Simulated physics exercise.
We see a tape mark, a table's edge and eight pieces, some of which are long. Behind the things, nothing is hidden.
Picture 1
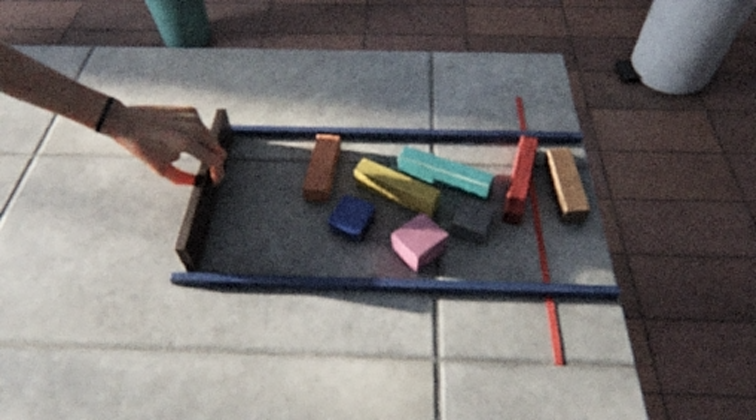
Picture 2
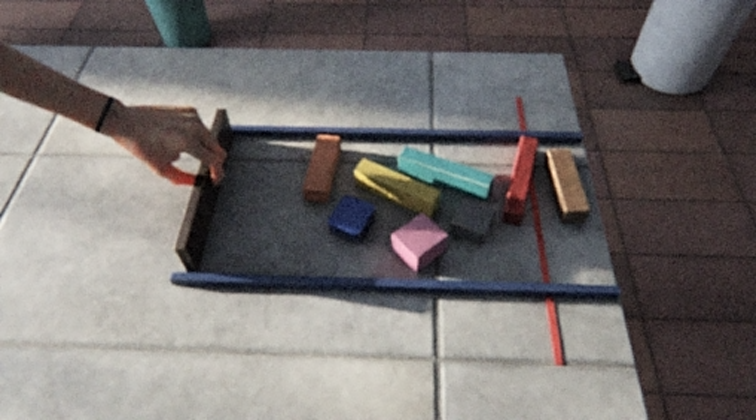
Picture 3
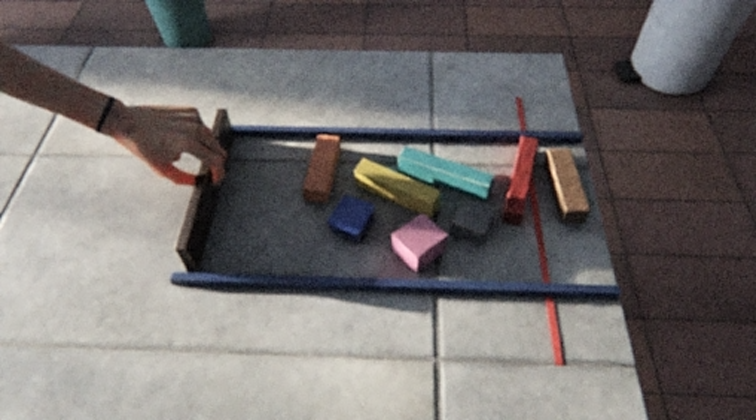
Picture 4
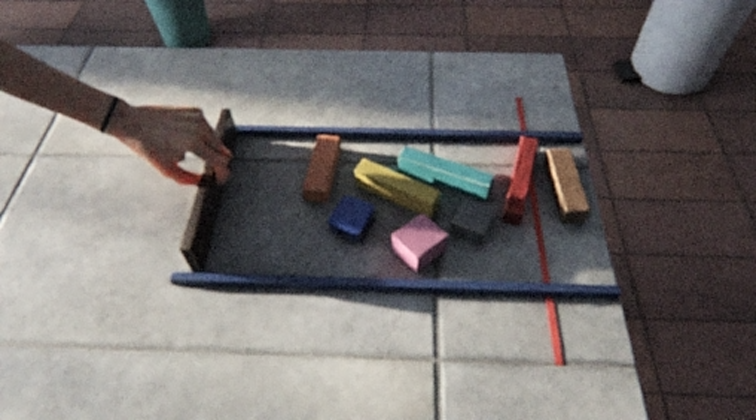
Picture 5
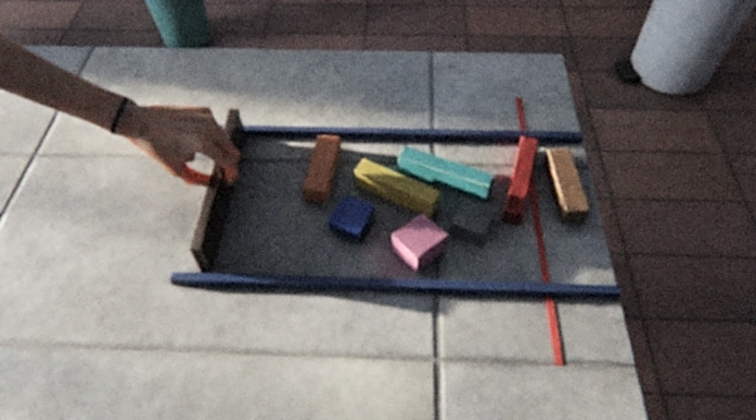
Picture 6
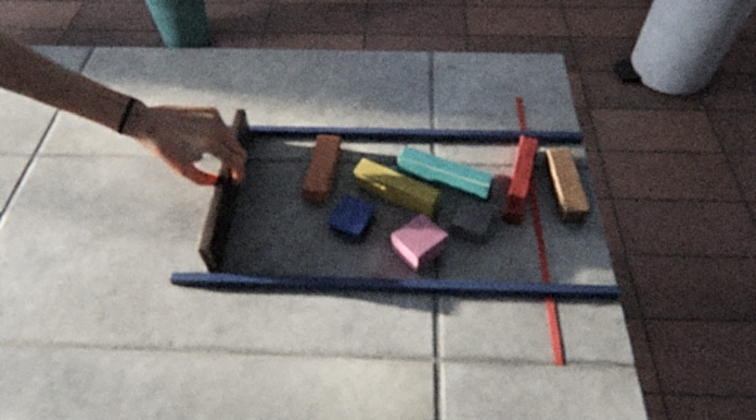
A hand reaches in from the left and grips a dark upright board on a pale tiled tabletop, seen from above at an angle, with brick paving beyond. Between two blue rails lie orange-brown, yellow, turquoise, blue, pink, dark grey, red and brown blocks, near a thin red line at right. The hand holds almost still, then slides the board slightly right, while the blocks and camera stay still.
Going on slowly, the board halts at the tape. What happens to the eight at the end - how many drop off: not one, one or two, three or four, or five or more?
So the push knocks one or two off, going by the tape.
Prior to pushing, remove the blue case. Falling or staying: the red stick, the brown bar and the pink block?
So the red stick goes down, the brown bar goes down and the pink block keeps its place.
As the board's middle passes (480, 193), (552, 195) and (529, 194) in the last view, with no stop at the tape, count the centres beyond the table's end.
The counts would come out as 0, 4 and 2.
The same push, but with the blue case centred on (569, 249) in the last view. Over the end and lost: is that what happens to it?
I reckon from there it drops down.
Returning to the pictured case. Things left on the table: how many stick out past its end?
That comes to 2 of them.
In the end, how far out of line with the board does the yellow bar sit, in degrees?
Angle: Close to 10 degrees.
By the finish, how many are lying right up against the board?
Contact count: 3.
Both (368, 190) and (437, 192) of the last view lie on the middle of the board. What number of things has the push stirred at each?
4 at one spot and 7 at the other.
Soon after, none off yet; brown bar at rest near (566, 185); red stick at rest near (521, 179); grey block moving near (479, 224).
In the end, the number that fall off is one or two; gone, red stick and brown bar.
